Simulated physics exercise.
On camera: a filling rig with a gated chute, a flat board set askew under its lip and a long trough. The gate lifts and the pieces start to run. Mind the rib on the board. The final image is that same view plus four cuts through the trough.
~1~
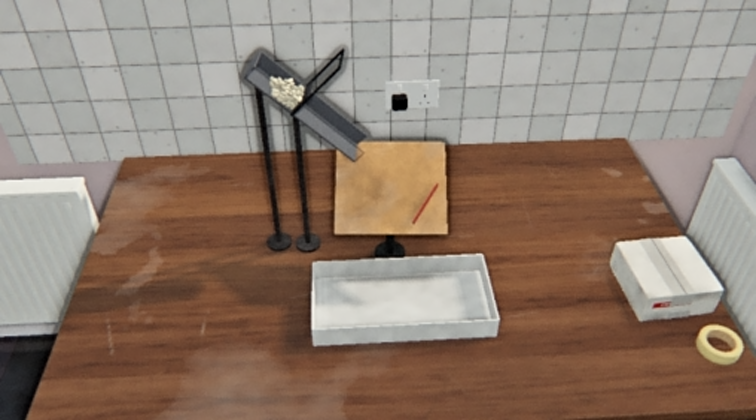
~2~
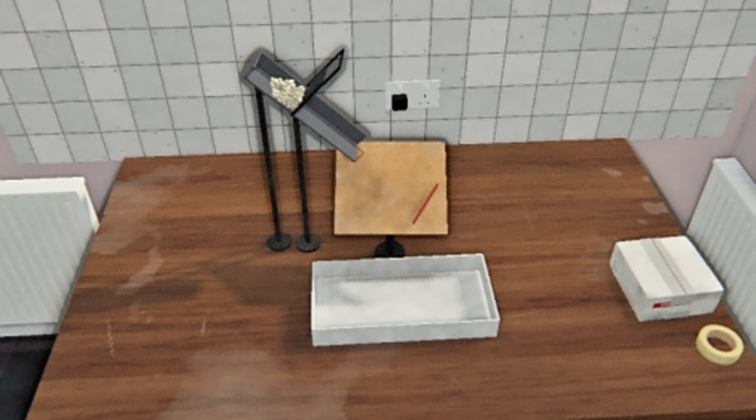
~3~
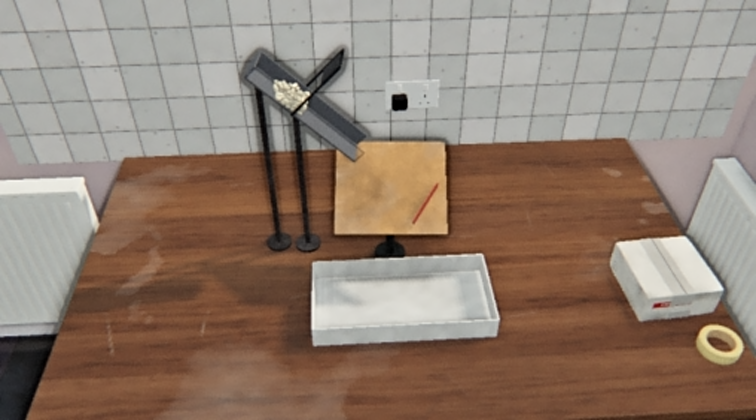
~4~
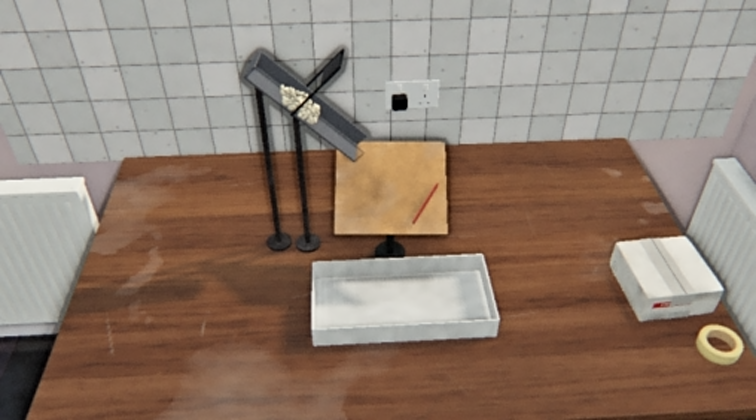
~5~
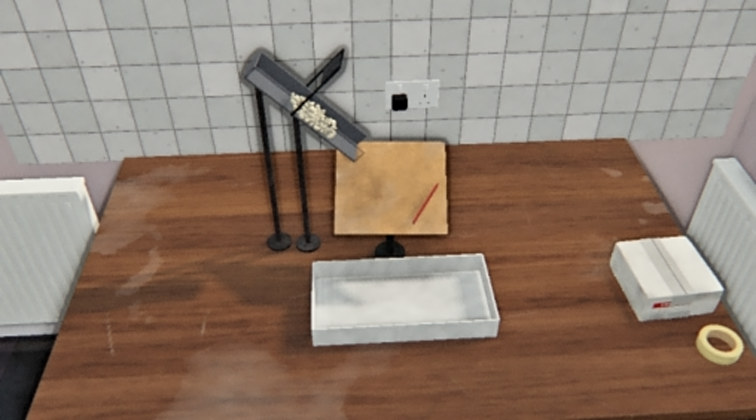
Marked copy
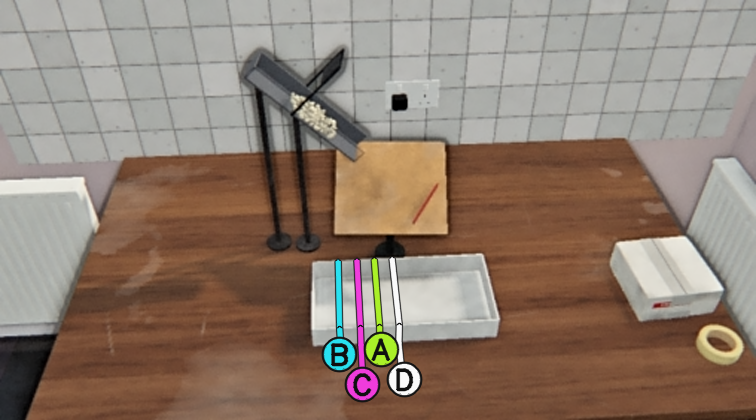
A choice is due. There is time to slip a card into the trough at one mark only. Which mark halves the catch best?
I would pick line D.
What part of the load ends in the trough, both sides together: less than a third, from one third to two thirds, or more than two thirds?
It is more than two thirds.
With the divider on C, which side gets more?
The right side.
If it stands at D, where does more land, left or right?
More lands on the right.
On the marked copy, line A crosses the front rim at (379, 326); line B crosses the front rim at (339, 328); line C crosses the front rim at (360, 327); line D crosses the front rim at (399, 325).
With A, of what is caught, none at all on the left of the divider, the whole lot on the right.
With B, of what is caught, none at all on the left of the divider, the whole lot on the right.
With C, of what is caught, none at all on the left of the divider, the whole lot on the right.
With D, of what is caught, close to a quarter on the left of the divider, close to two thirds on the right.
